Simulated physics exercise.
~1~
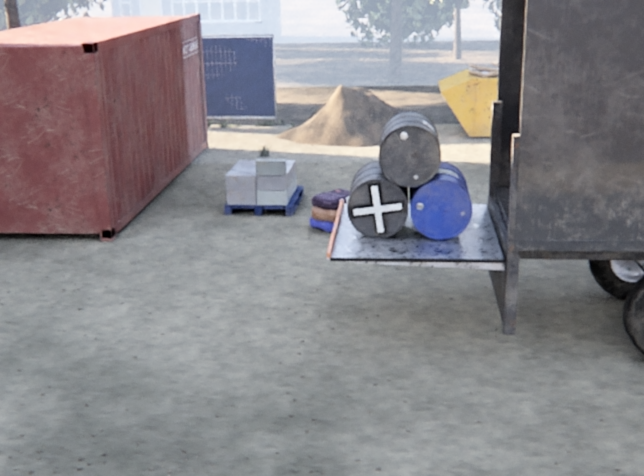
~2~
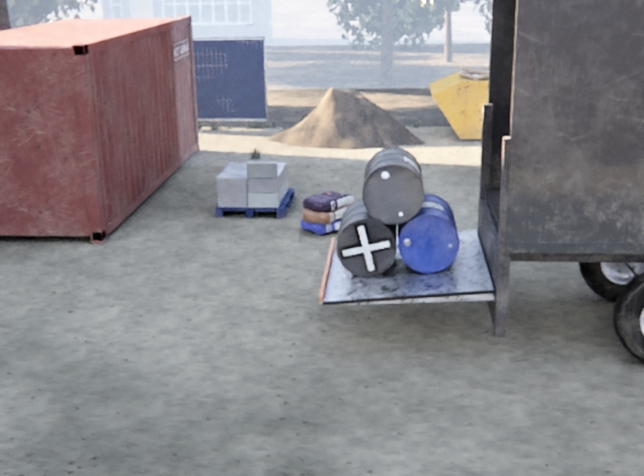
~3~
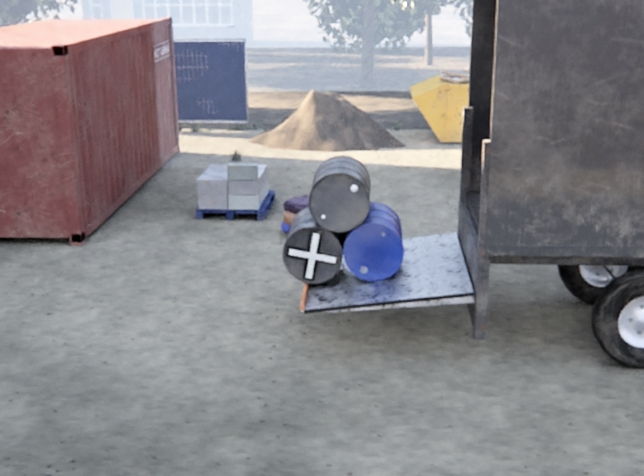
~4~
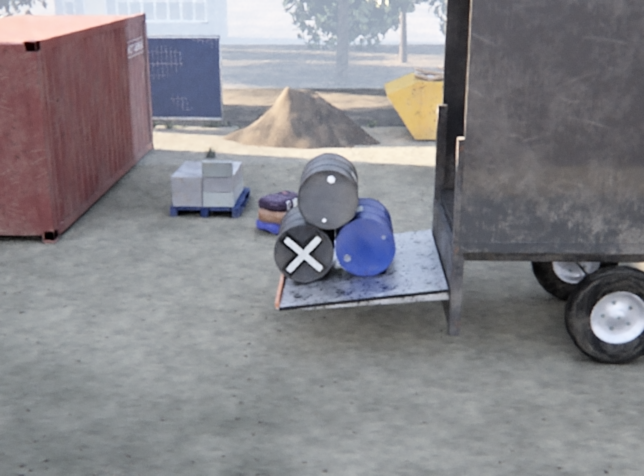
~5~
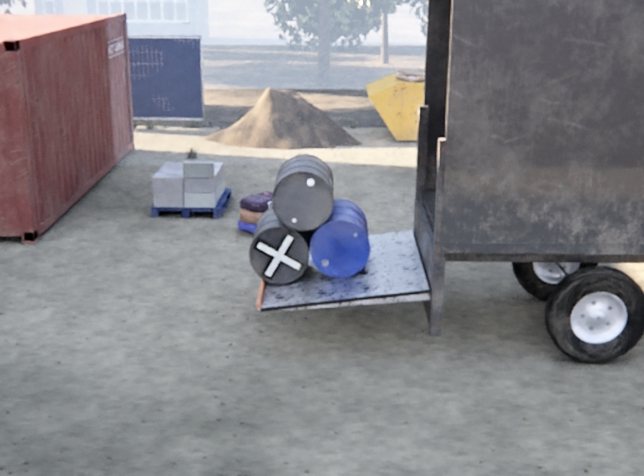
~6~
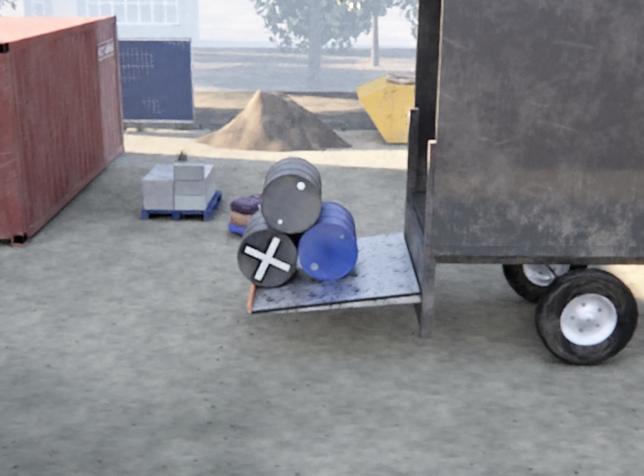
Three stacked drums, one blue and one marked with a white cross, rode a lift platform behind a van body as it lowered slightly and tipped outwards; they shifted left towards the edge, rocked back a little, and stayed on, still stacked.
